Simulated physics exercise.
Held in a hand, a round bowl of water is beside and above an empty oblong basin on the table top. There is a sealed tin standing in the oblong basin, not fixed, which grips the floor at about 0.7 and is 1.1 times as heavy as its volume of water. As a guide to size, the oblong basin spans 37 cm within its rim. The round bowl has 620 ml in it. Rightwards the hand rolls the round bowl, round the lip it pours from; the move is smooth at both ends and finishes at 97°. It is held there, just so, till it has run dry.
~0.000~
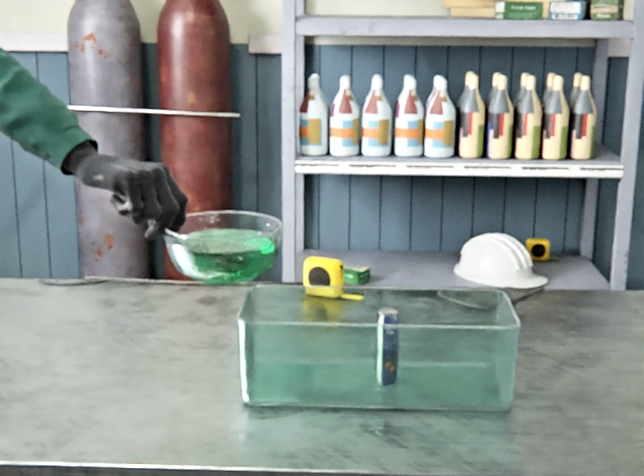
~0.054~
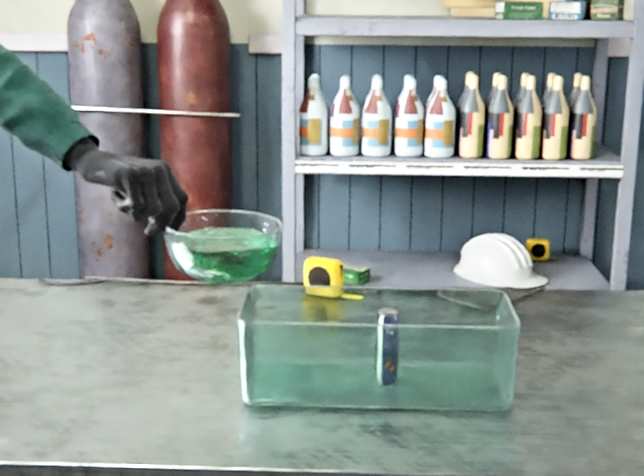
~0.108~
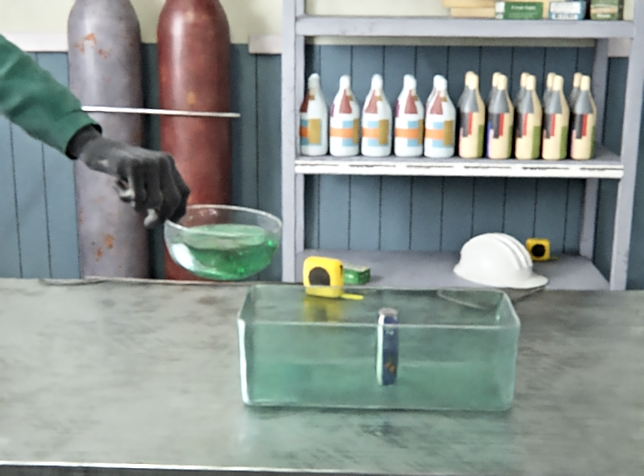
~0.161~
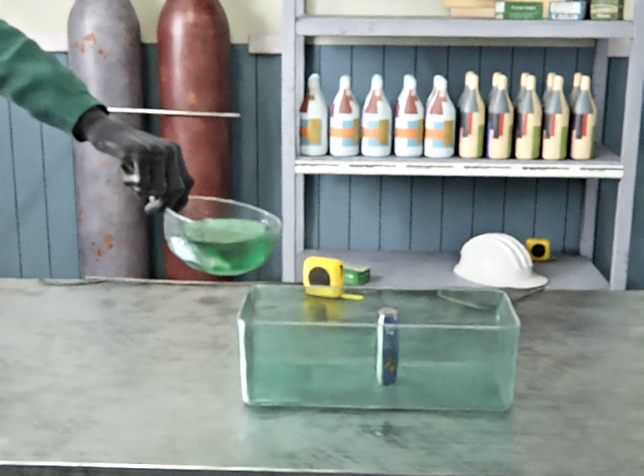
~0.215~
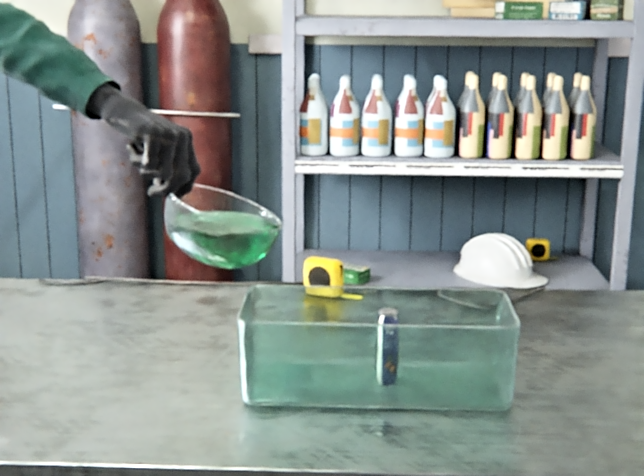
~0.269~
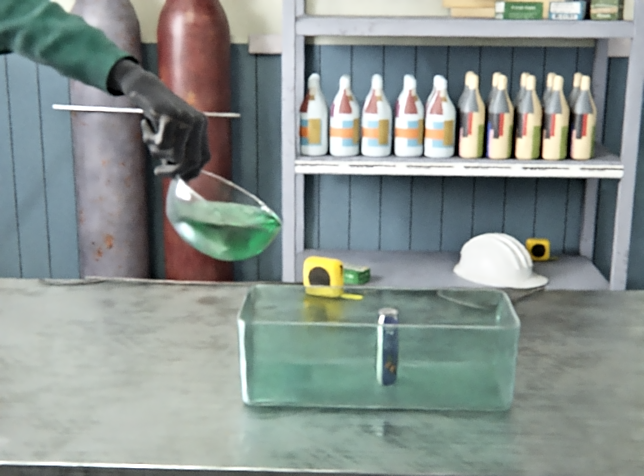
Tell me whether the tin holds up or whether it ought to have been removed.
It fails to stay erect.
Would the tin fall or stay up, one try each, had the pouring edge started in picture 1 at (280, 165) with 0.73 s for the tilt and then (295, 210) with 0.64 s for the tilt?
Try 1: Tipped over; try 2: Tipped over.
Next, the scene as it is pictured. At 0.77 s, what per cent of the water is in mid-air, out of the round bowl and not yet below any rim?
Close to 12 in every hundred parts.
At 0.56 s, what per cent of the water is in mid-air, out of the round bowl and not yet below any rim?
Roughly 54 percent.
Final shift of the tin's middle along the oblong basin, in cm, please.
The tin's middle ends up about 9.5 cm along the basin.
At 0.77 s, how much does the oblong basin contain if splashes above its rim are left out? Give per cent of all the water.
Value: Approx. 86 %.
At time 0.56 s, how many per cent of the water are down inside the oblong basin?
I'd put it near 10 percent.
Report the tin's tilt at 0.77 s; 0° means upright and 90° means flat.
5°.
By 0.56 s the tilt is 84° and 36 per cent is still to pour; the tin stands where it began.
By 0.77 s the tilt is 97° and 2 per cent is still to pour; the tin stands 2 cm from where it began.
By 0.99 s the tilt is 97° and 0 per cent is still to pour; the tin leans 58°.
By 1.23 s the tilt is 97° and 0 per cent is still to pour; the tin lies on its side.
At rest the tin lies on its side.
